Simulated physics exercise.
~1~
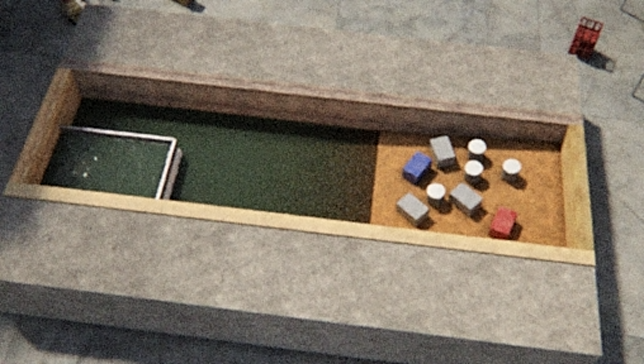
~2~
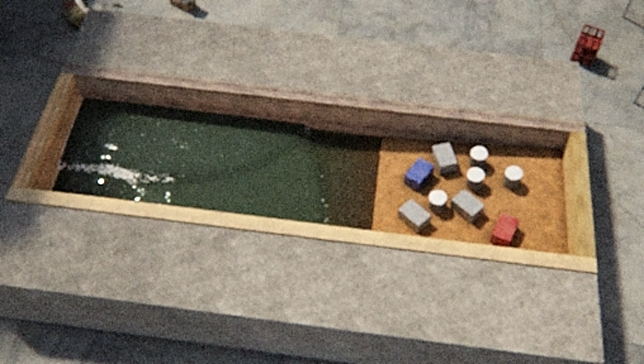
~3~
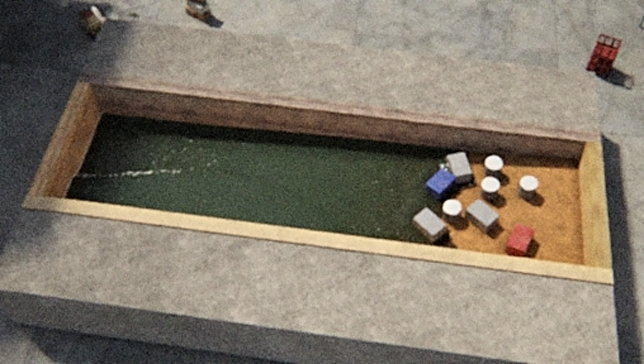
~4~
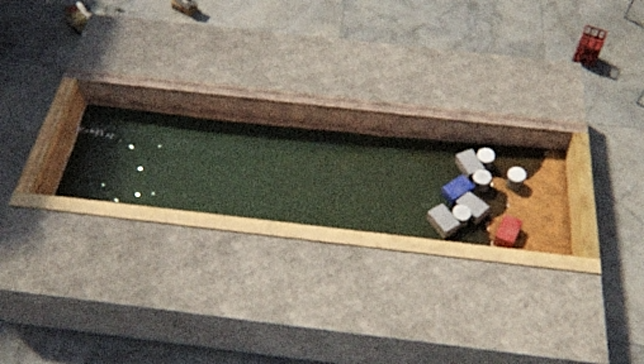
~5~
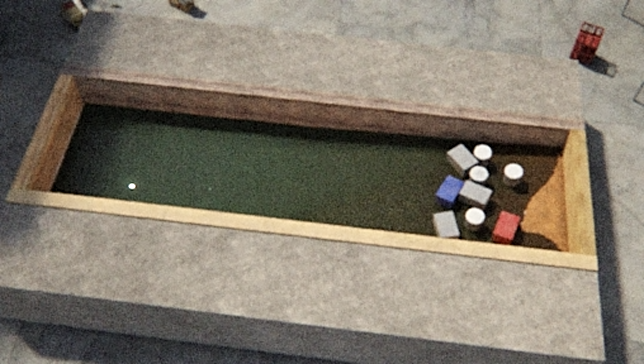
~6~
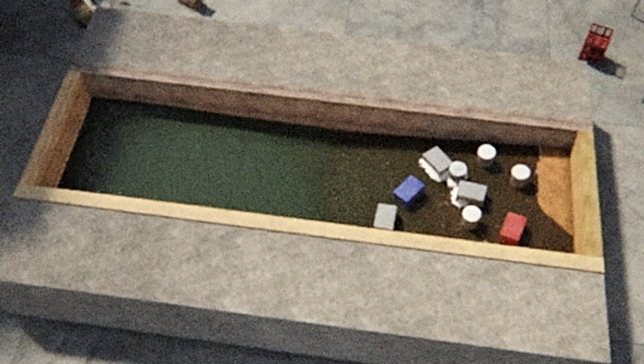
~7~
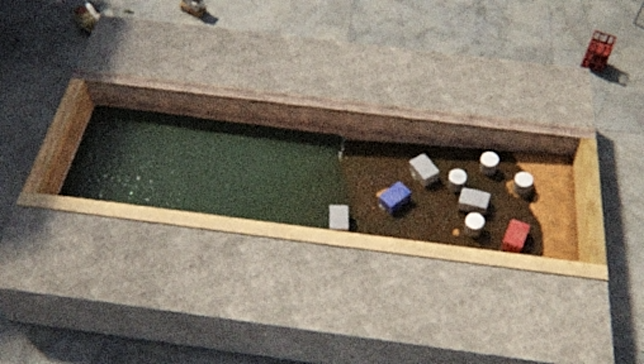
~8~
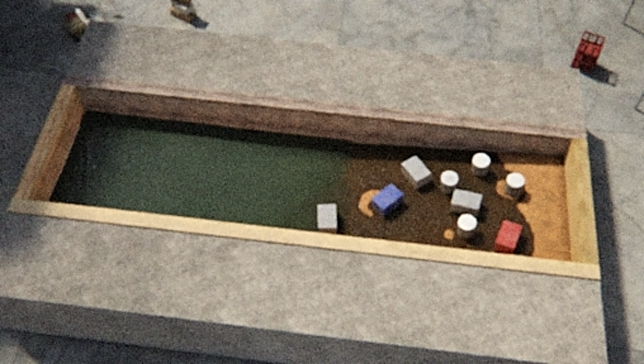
Water surges right across a walled sand strip, shifts several crates, then drains back left.
